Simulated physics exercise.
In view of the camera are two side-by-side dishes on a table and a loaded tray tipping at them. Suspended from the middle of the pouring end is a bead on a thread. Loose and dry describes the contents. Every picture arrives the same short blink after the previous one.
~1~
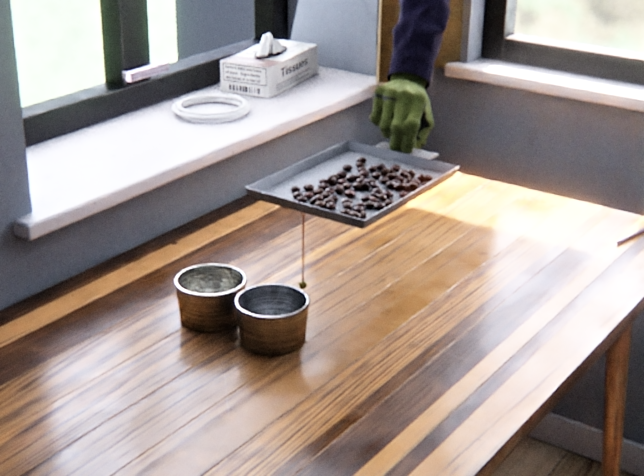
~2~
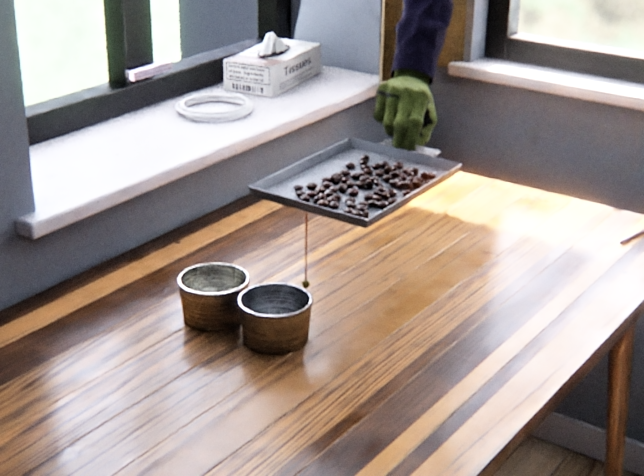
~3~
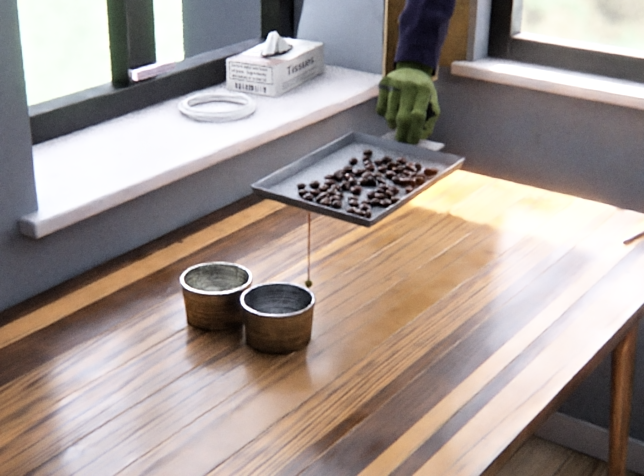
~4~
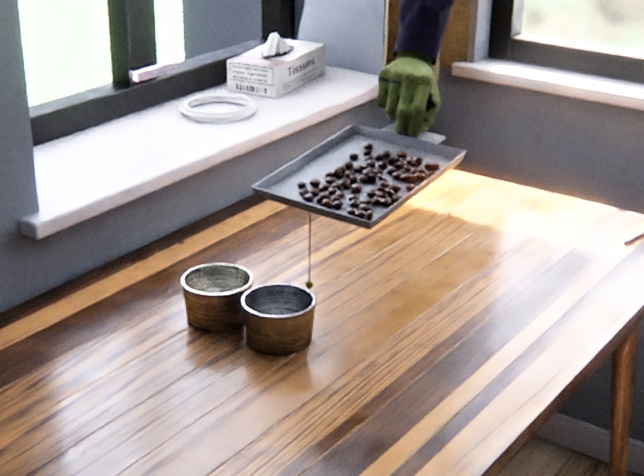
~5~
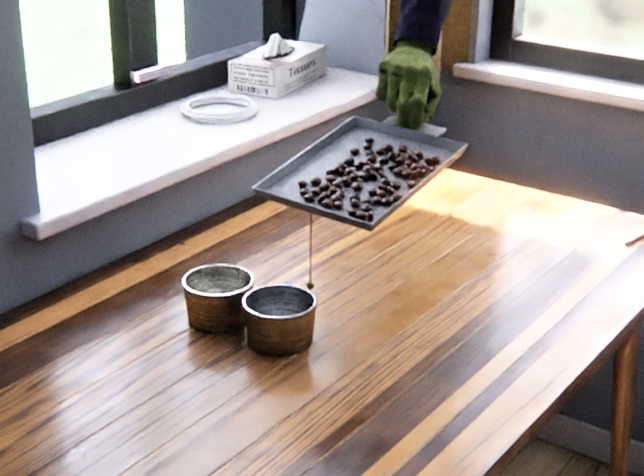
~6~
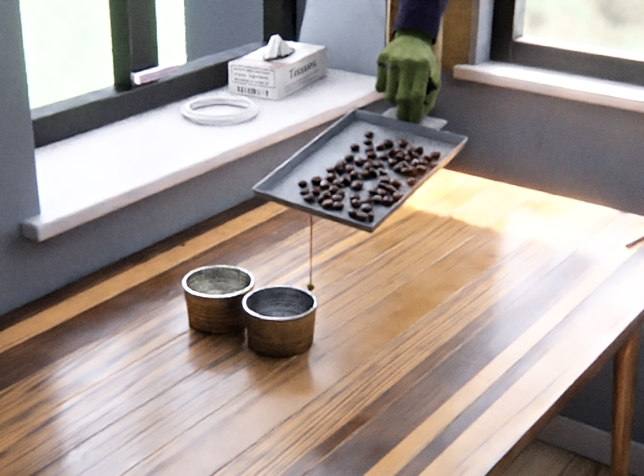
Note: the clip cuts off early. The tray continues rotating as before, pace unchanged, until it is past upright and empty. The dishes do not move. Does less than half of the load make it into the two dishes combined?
Yes - less than half does.
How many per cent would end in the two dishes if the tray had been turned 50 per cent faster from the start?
Share: Around 20%.
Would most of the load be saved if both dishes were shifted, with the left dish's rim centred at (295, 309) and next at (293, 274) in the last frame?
In the first position past half, in the second shy of half.
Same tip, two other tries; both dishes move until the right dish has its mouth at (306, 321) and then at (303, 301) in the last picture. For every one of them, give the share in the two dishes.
60 and 30 in a hundred.
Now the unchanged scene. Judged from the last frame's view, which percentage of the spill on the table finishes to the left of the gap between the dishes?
Some 10 per cent.
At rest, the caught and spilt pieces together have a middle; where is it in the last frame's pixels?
Around (332, 363).
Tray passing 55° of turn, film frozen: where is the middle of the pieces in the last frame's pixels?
Mark it at roughly (342, 202) in the final frame.
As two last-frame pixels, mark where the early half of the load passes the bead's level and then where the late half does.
It passes near (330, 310) first and then near (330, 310).
Soon after the last picture, tray tipped steeply; nearly all on the tray; a small part in the air.
A little later, tray tipped right over; about a quarter on the tray; a small part in the right dish; about a third outside both; about a quarter in the air.
Later still, tray tipped past a quarter turn; about a quarter in the right dish; most outside both.
At rest, tray tipped past a quarter turn; about a quarter in the right dish; none in the left dish; most outside both.
